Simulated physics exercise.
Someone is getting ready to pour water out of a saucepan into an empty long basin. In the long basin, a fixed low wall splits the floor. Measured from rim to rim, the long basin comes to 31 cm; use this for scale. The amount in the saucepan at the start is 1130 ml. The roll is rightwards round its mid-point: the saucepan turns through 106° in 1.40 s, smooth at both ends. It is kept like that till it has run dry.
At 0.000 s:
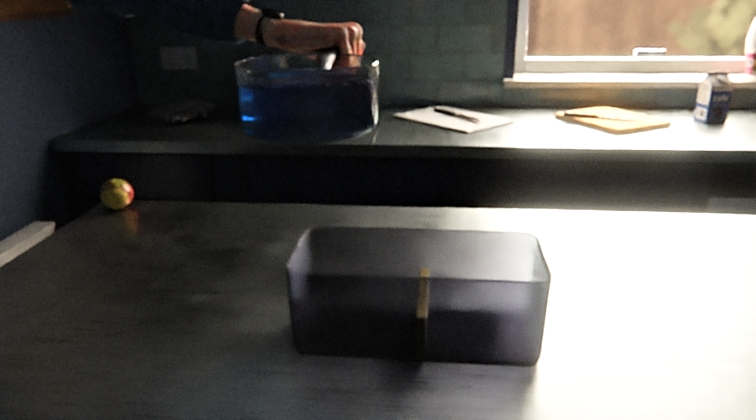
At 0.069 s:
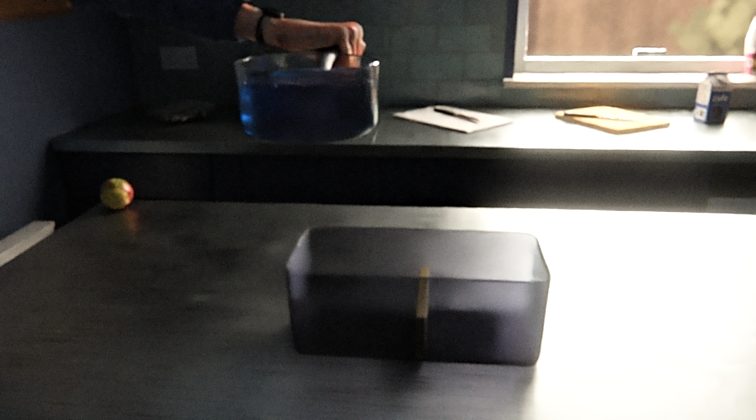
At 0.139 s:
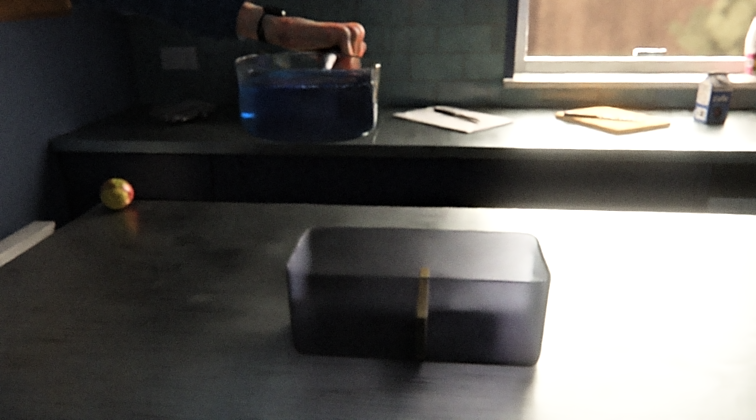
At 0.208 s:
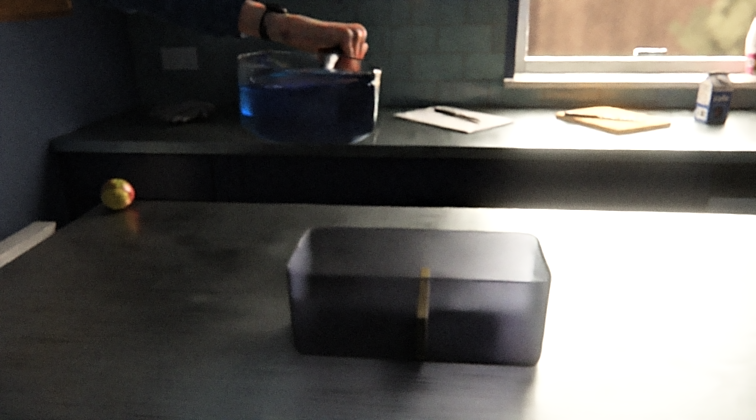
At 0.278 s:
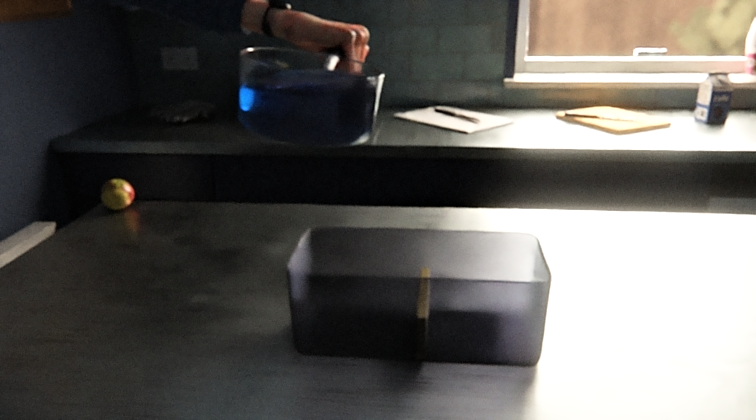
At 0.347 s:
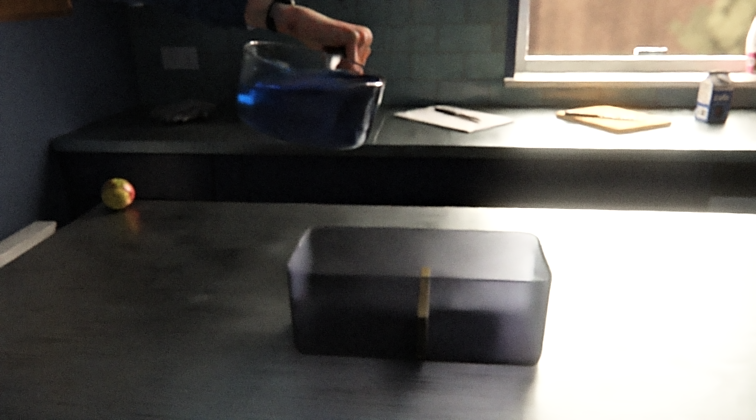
The clip shows a hand holding a clear container of blue liquid above a dark counter, behind an empty rectangular basin on a nearer surface; the hand gradually tilts the container slightly to the right while everything else stays still.
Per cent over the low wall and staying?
68 per cent.
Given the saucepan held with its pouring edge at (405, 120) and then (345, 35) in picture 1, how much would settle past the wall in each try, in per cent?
Around 75 per cent first, around 50 per cent next.
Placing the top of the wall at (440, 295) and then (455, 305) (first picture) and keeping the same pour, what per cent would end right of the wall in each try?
First 55, then 40 per cent.
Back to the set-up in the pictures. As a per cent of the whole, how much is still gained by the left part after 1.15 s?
About 18 percent.
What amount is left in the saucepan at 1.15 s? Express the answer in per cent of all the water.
What remains is about 9 percent of it all.
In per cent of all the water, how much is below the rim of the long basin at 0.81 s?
Estimate - around 14 in a hundred parts.
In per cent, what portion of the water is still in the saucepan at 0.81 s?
Around 48 in a hundred.
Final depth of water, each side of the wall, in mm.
I'd expect close to 16 mm on the left and close to 40 mm on the right.
By 0.81 s the tilt is 66° and 49 per cent is still to pour, 2 is left of the wall and 13 right of it.
By 1.15 s the tilt is 98° and 9 per cent is still to pour, 13 is left of the wall and 67 right of it.
By 1.51 s the tilt is 106° and 0 per cent is still to pour, 30 is left of the wall and 68 right of it.
By 1.90 s the tilt is 106° and 0 per cent is still to pour, 31 is left of the wall and 68 right of it.
At rest 31 per cent lies left of the wall, 68 right of it and 1 outside.
